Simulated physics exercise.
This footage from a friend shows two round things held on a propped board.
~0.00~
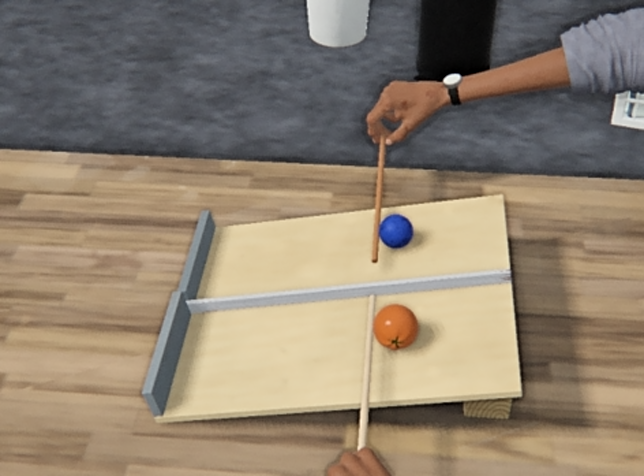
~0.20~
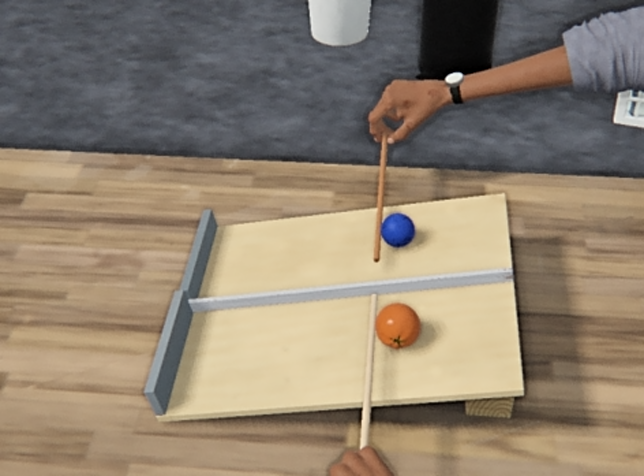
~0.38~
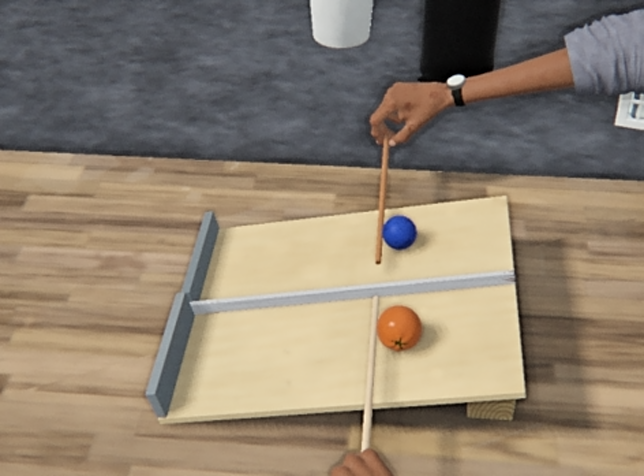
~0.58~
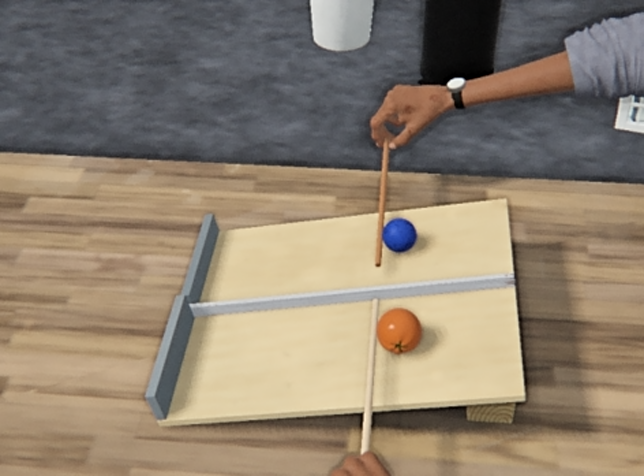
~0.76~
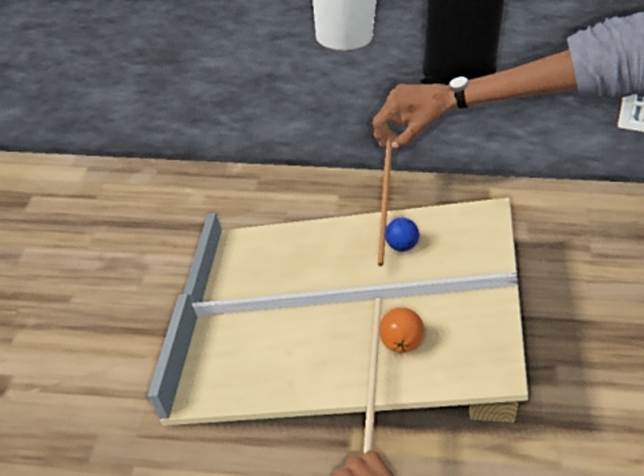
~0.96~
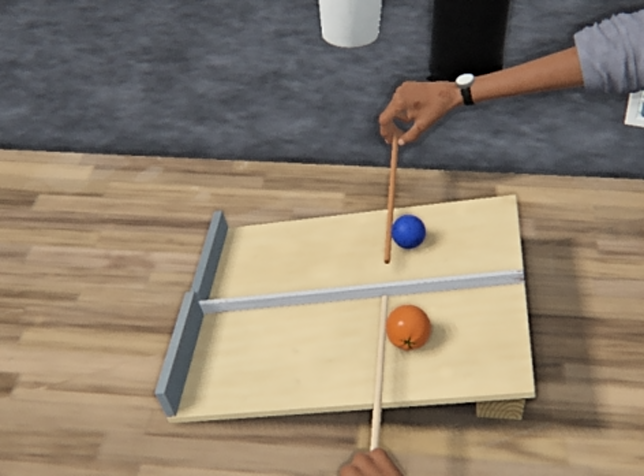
On a wood floor beside a dark grey carpet, two hands hold thin sticks against a blue ball and a round orange object on a propped board split by a low divider. Nothing on the board moves; the ball and orange object stay against the sticks while the whole view shifts slightly.
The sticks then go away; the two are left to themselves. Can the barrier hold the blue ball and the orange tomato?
Lab note - blue ball retained, orange tomato retained.
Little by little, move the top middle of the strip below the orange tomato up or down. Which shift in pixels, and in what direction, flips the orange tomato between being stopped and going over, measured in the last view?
Direction down, size about 16 pixels.
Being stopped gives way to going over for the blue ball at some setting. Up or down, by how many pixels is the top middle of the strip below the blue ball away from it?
About 12 pixels down.
After 1.28 s, blue ball rolling on the board near (373, 236); orange tomato rolling on the board near (368, 332).
After 1.50 s, blue ball rolling on the board near (297, 245); orange tomato rolling on the board near (282, 340).
After 1.64 s, blue ball rolling on the board near (229, 252); orange tomato rolling on the board near (205, 346).
In the end (2.6 s), the blue ball stops on the board, near (229, 252); the orange tomato stops on the board, near (205, 346).
